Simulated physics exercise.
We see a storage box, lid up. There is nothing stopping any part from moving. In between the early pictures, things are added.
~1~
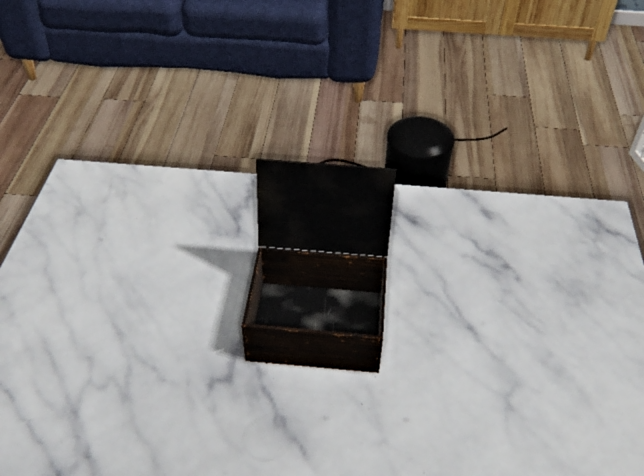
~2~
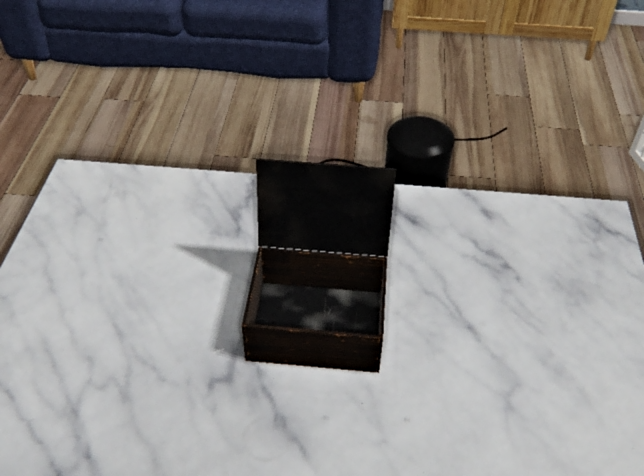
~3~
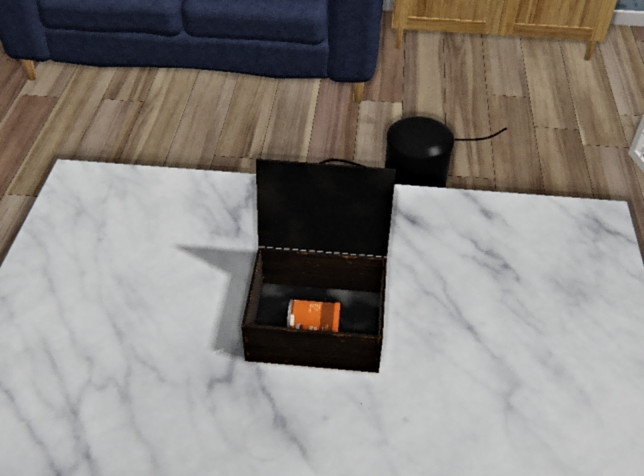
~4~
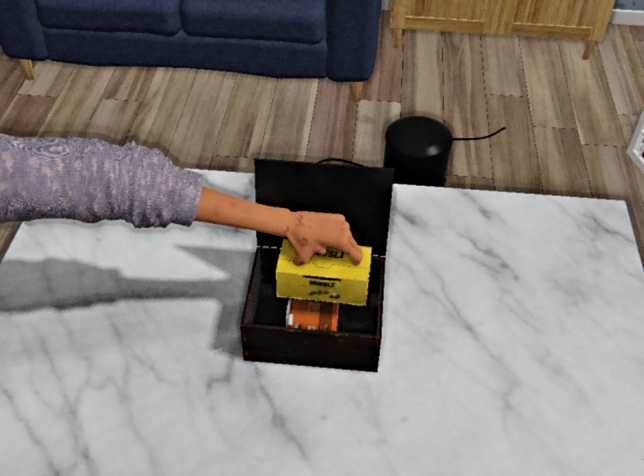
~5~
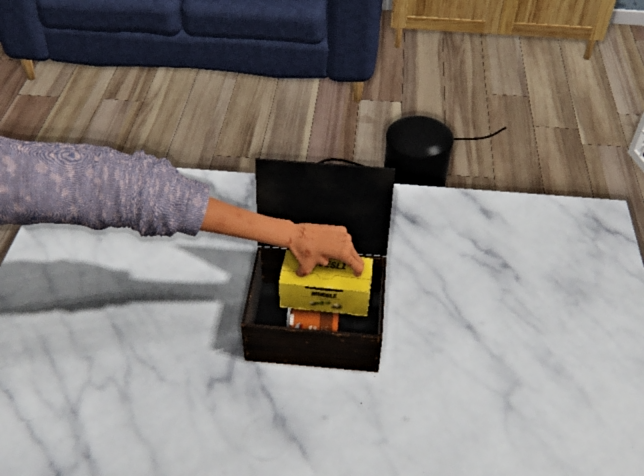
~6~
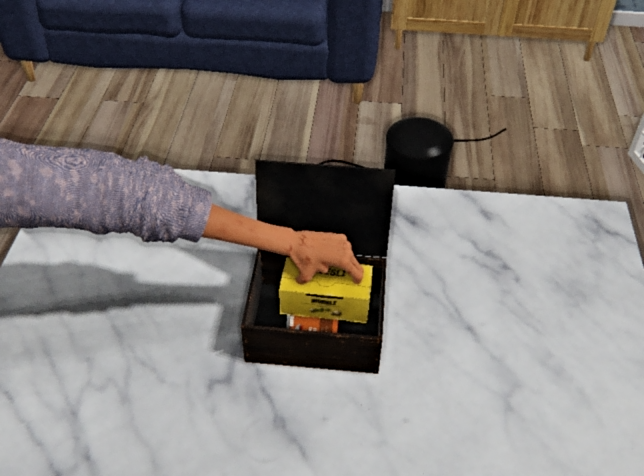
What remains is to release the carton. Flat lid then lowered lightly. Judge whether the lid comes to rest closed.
Meets the rim.
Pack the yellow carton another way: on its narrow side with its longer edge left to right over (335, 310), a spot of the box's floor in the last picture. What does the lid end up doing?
Once it's packed that way, the lid settles all the way.
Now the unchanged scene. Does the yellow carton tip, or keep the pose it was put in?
At the finish the yellow carton goes crooked.
Then, 1.20 s later than the last frame, lid starting down; yellow carton on its side near (331, 293); orange tin moved a little.
Then, 1.80 s later than the last frame, lid 32° above the rim; yellow carton on its side near (331, 293); orange tin moved a little.
When it is over, lid shut; lying over in the box, yellow carton; orange tin as before. End places, in pixels of the last picture, yellow carton near (331, 293).
